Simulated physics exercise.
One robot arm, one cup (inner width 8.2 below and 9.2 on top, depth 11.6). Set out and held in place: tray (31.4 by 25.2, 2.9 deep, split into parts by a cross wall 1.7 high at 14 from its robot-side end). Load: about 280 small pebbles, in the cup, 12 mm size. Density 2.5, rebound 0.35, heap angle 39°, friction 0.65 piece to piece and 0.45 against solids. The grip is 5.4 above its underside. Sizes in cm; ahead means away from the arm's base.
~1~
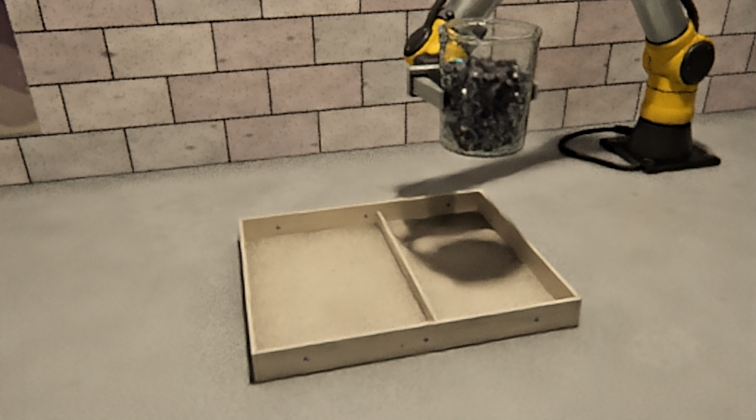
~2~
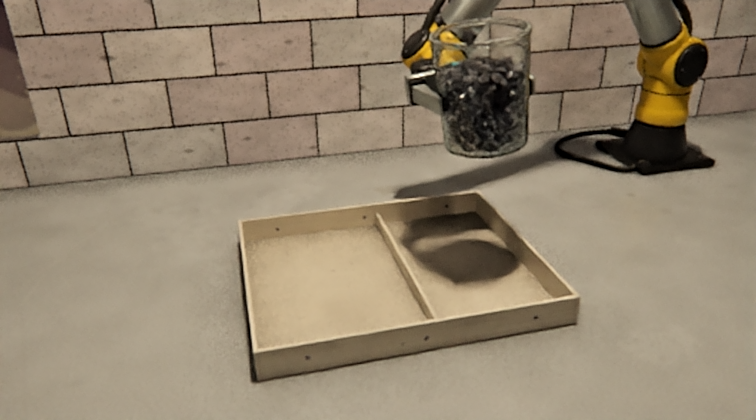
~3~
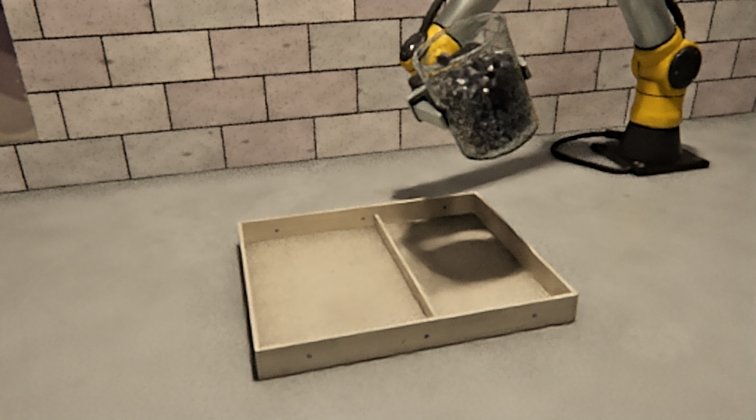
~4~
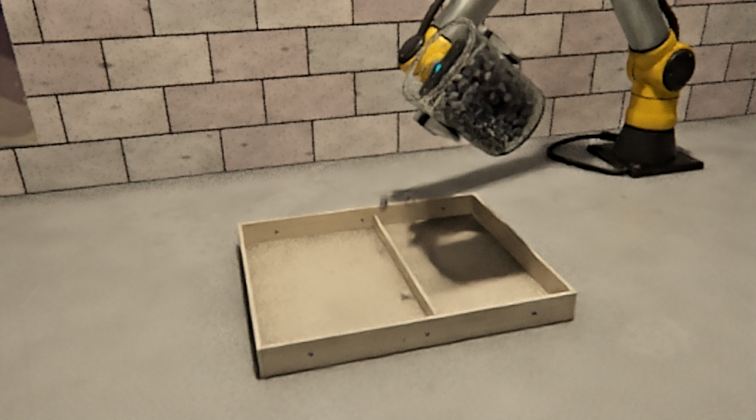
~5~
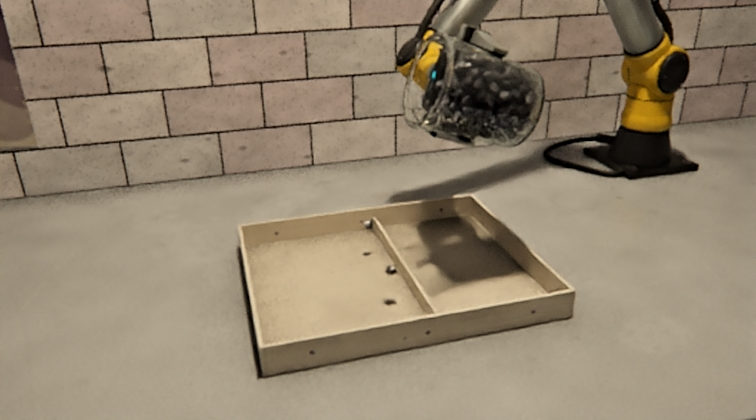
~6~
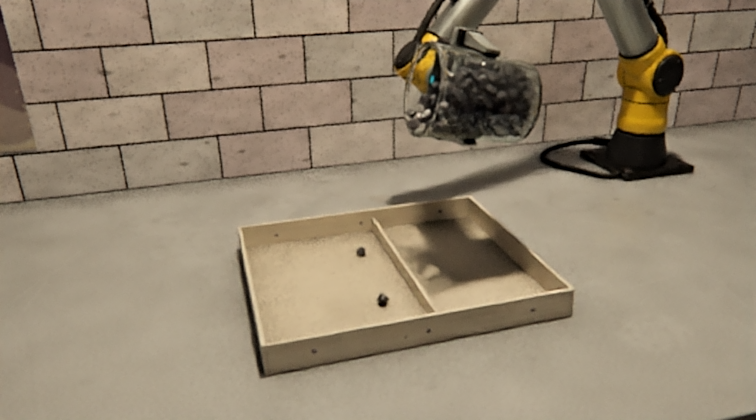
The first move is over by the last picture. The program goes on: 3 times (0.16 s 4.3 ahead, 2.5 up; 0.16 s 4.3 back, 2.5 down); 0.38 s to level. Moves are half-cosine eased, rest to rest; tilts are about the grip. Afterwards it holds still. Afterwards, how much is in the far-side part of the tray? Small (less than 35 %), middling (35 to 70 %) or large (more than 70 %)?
In the far-side part of the tray the share is middling, 35 to 70 %.
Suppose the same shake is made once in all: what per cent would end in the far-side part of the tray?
In that case some 20 per cent.
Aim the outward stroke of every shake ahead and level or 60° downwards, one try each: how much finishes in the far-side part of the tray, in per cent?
About 30 and 5 per cent.
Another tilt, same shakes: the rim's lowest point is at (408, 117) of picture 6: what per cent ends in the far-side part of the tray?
About 20 per cent.
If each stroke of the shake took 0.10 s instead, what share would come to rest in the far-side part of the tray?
In that case some 90 per cent.
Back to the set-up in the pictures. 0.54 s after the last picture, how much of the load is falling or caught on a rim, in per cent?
About 1 per cent.
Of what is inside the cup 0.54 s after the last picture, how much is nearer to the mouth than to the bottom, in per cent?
Some 60 per cent.
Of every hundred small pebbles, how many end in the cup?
Roughly 45 per cent.
Then, 0.54 s later, tilted 78° forward, highest piece 24 above the table; 215 in the cup, 55 in the far-side part, 2 in the robot-side part, 3 in flight or on a rim.
Then, 1.07 s later, tilted 62° forward, highest piece 22 above the table; 130 in the cup, 129 in the far-side part, 15 in the robot-side part, 1 in flight or on a rim.
Then, 1.54 s later, level, highest piece 22 above the table; 130 in the far-side part, 129 in the cup, 16 in the robot-side part.
Then, 2.59 s later, level, highest piece 22 above the table; 130 in the far-side part, 129 in the cup, 16 in the robot-side part.
At rest, 130 in the far-side part, 129 in the cup, 16 in the robot-side part. That is 47 % in the far-side part of the tray.
